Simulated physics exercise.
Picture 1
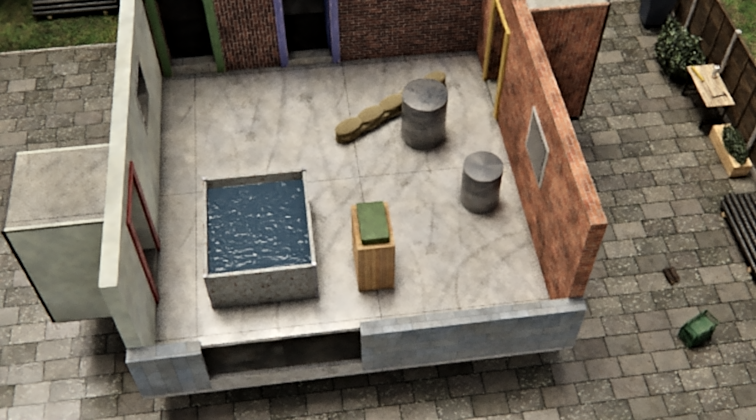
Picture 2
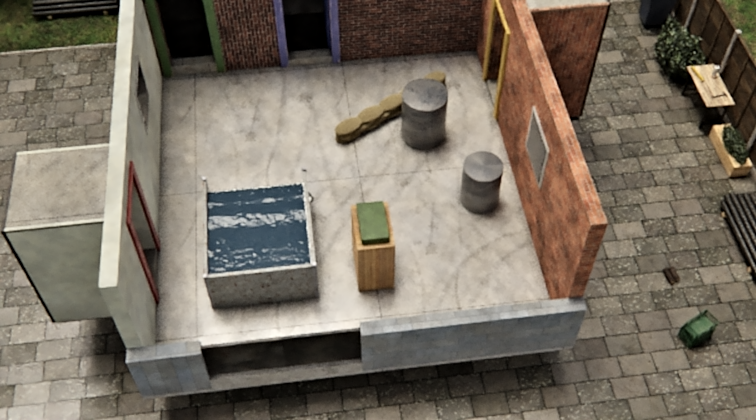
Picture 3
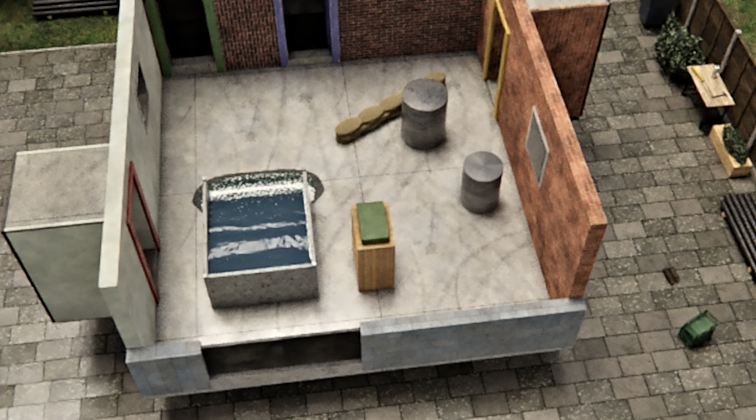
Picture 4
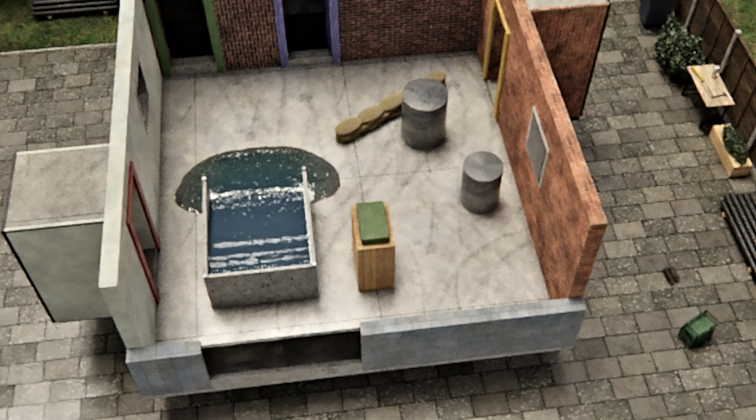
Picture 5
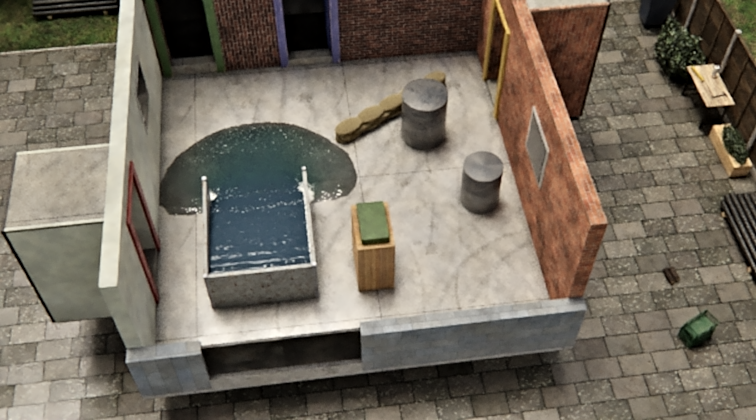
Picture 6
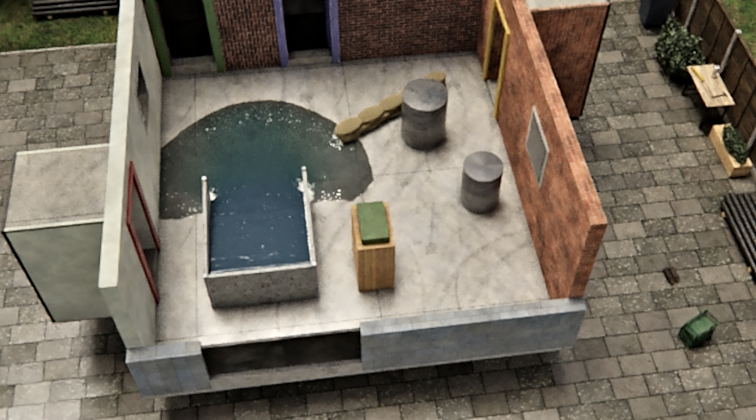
In a walled back court with a smooth pale floor, water in a square tank churned, then poured out through its far side and spread in a widening dark pool, reaching the stacked sandbags.
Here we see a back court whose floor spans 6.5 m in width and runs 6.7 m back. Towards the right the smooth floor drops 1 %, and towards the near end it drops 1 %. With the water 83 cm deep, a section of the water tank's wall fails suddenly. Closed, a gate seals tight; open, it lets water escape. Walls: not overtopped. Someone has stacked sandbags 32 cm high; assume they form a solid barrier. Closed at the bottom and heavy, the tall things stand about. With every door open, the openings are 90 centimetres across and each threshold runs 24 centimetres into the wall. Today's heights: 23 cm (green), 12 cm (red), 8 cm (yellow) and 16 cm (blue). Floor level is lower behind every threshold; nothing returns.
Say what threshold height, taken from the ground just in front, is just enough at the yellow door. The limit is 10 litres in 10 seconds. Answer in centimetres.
I would put it at 12 cm.
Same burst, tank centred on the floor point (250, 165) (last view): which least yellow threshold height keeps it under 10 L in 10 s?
Then it needs to be around 12.0 cm high.
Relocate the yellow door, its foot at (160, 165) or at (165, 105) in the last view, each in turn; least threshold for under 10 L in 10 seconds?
About 12.5 and 29 cm.
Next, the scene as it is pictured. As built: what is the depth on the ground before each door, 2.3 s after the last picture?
Green door 29 cm, red door 0 cm, yellow door 4 cm, blue door 24 cm.
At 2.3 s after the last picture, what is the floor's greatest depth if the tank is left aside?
I'd estimate roughly 29 cm.
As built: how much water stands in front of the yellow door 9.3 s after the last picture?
Depth: Near 6.5 cm.
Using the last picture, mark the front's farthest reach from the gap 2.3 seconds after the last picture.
In the last picture, around (477, 51).
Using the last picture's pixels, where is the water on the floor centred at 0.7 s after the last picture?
The water's centre is at about (259, 181).
Then, 0.7 s after the last picture water covers 35 % of the floor, deepest (36 cm) near (163, 77); it has not reached the yellow door.
Then, 2.3 s after the last picture water covers 50 % of the floor, deepest (29 cm) near (199, 80); 4 cm at the yellow door, 0 litres in over its 8 cm threshold.
Then, 9.3 s after the last picture water covers 95 % of the floor, deepest (16 cm) near (547, 329); 7 cm at the yellow door, 41 litres in over its 8 cm threshold.
At the yellow door as built, the water peaked near 12 cm, 5.7 s after the last picture.
With a threshold of 10.5 cm, 18 litres would have come in within the 10 s; with 14 cm, 4 litres. So under 10 litres takes about 12 cm.
